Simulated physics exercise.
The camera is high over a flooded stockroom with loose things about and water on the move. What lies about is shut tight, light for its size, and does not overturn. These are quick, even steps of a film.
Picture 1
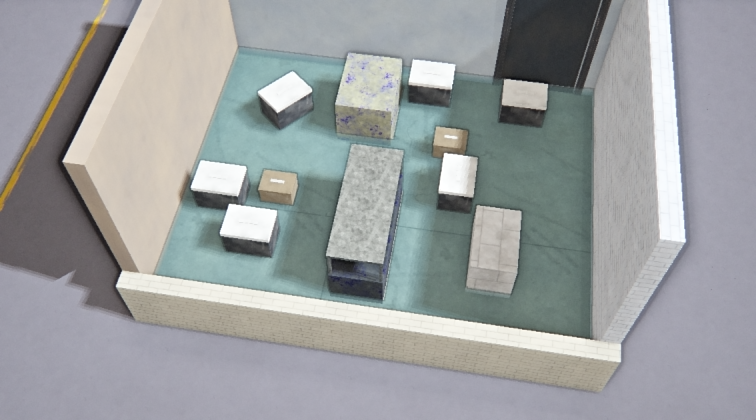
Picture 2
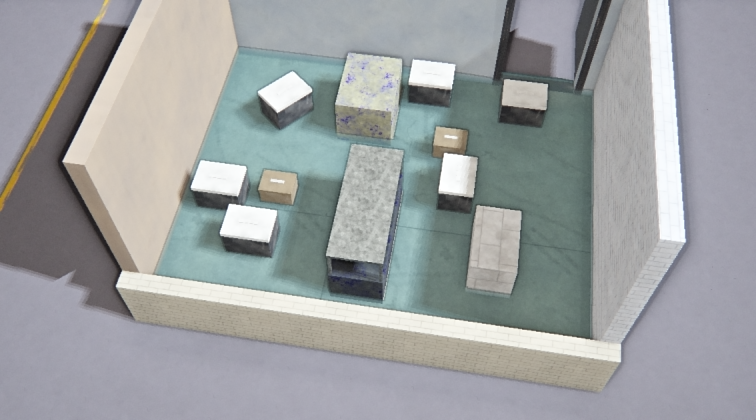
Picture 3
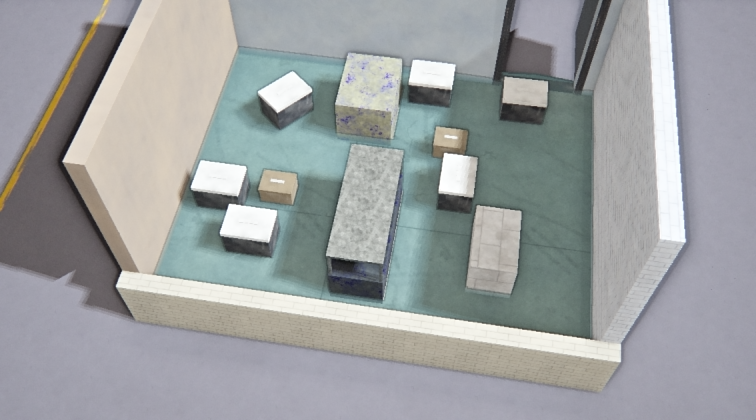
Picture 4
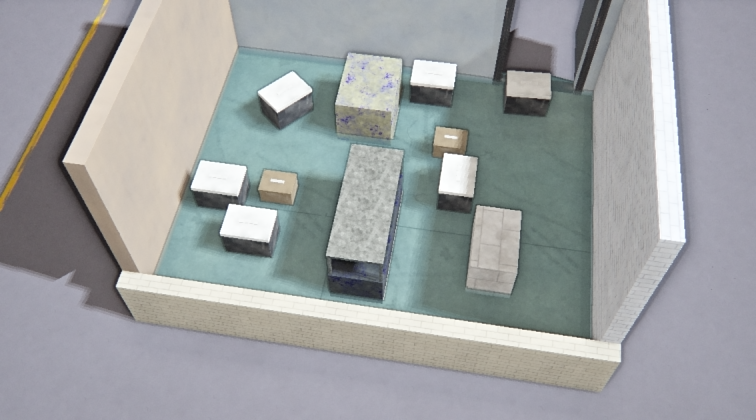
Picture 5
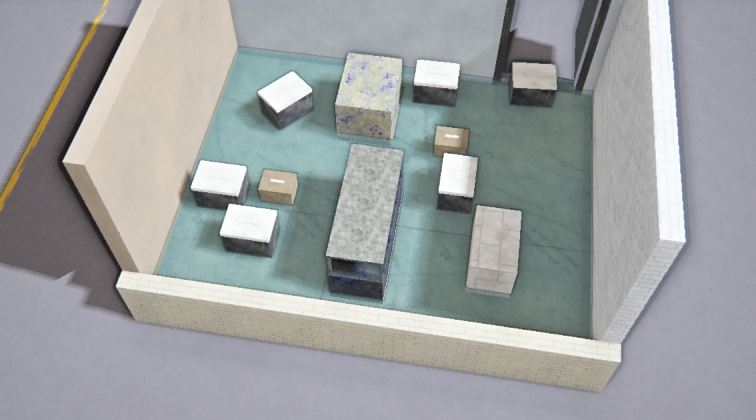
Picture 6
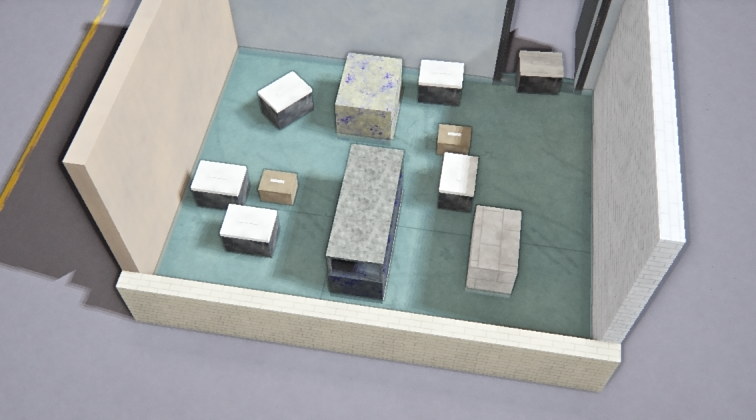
A gray-topped chest drifts slowly toward the open doorway, then a nearby white-topped one shifts slightly right.
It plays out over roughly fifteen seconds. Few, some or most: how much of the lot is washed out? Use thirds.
Share: One to two thirds.
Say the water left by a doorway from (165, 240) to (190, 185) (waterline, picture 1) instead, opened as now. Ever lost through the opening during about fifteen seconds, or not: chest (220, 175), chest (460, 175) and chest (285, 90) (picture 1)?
In turn: Washed out, inside, out.
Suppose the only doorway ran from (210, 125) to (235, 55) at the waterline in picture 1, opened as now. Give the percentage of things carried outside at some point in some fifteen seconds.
About 40 per cent.
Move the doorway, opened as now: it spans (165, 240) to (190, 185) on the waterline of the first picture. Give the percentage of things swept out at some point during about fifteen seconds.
Close to 50 %.
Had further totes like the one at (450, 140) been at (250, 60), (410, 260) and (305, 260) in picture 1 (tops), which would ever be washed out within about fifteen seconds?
In that order: Inside, still in, stays.
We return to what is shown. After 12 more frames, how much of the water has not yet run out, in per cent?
Roughly 82 per cent.
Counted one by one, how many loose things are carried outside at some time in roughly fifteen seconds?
That makes 4.
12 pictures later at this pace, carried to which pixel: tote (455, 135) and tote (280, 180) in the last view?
Around (527, 86) and (300, 168).
A moment on, 1 of 8 are out; 7 afloat.
Next, 2 of 8 are out; 6 afloat.
Later, 3 of 8 are out; 5 afloat.
In the end, 4 of 8 are out; 4 afloat.
